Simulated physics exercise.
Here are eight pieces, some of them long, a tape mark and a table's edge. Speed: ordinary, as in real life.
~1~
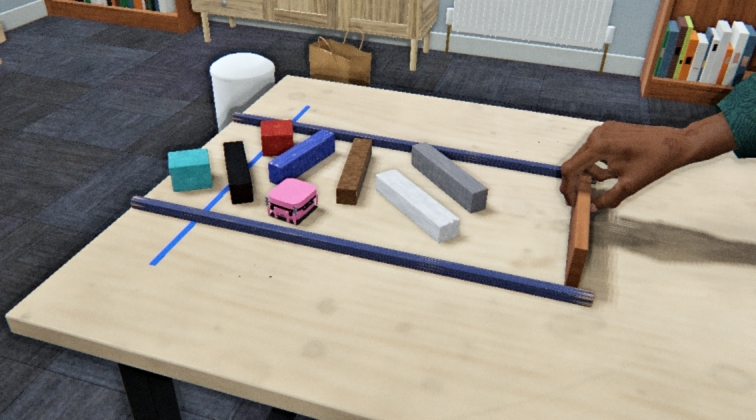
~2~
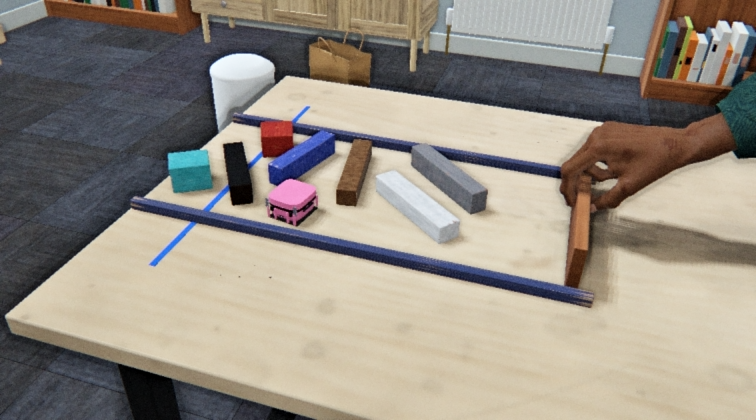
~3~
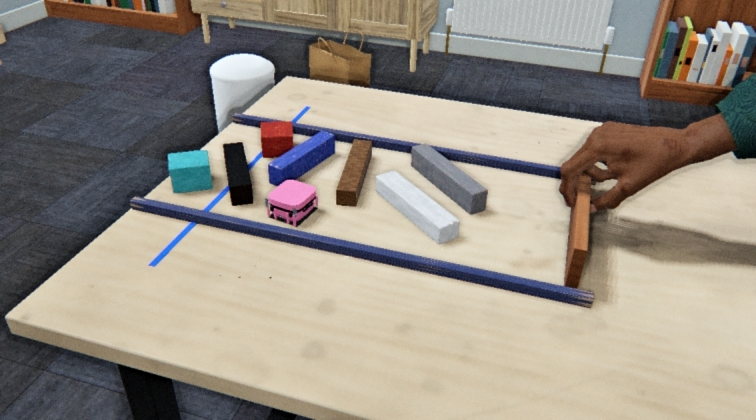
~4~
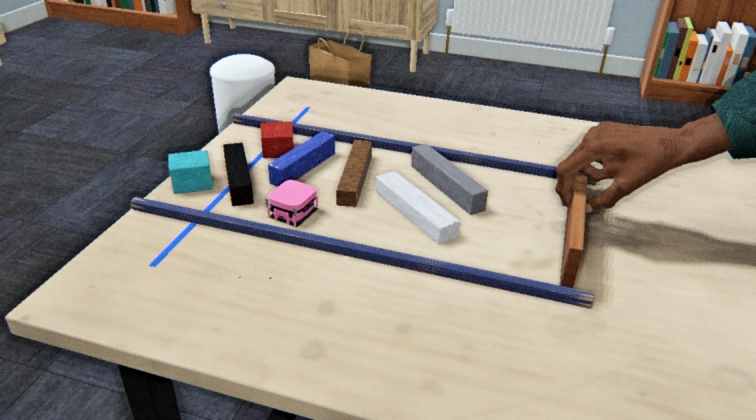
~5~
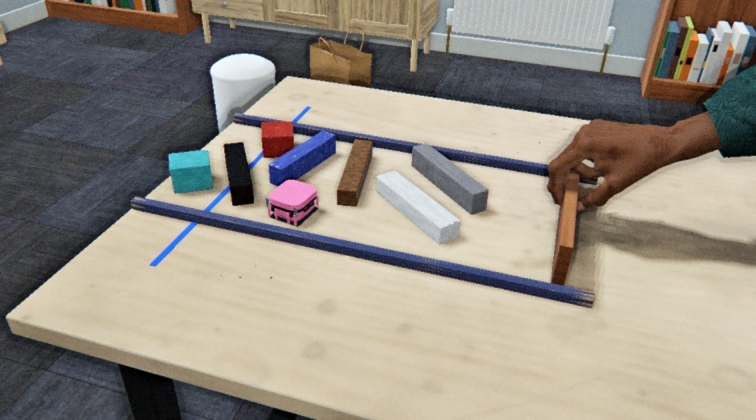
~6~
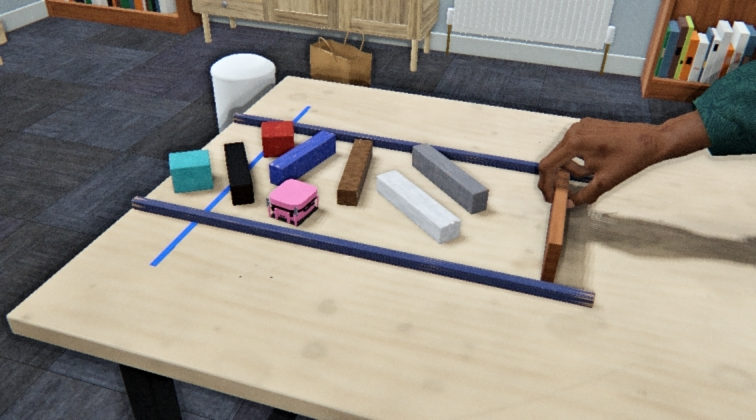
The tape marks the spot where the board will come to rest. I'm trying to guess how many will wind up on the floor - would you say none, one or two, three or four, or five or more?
Lost: Three or four.
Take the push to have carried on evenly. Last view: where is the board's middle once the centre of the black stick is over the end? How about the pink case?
Its middle is about (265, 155) and about (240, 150).
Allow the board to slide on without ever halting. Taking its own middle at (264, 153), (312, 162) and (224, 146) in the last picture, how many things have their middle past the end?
Place by place, 3, 0 and 6.
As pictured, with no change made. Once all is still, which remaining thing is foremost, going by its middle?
Foremost is the pink case.
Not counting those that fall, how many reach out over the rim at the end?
The total would be 1.
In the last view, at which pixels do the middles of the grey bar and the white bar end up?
Grey bar at (256, 142), white bar at (214, 164).
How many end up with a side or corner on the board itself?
At rest, 1 are in contact.
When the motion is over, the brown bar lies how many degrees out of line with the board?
About 0°.
A little later, none off yet; turquoise block at rest near (191, 171); black stick at rest near (238, 172); red block at rest near (278, 139).
Next, none off yet; turquoise block shifted about its own width near (163, 166); black stick shifted a little near (197, 166); red block shifted well along near (229, 130).
When it is over, the number that fall off is three or four; down, blue bar, red block, black stick and turquoise block.
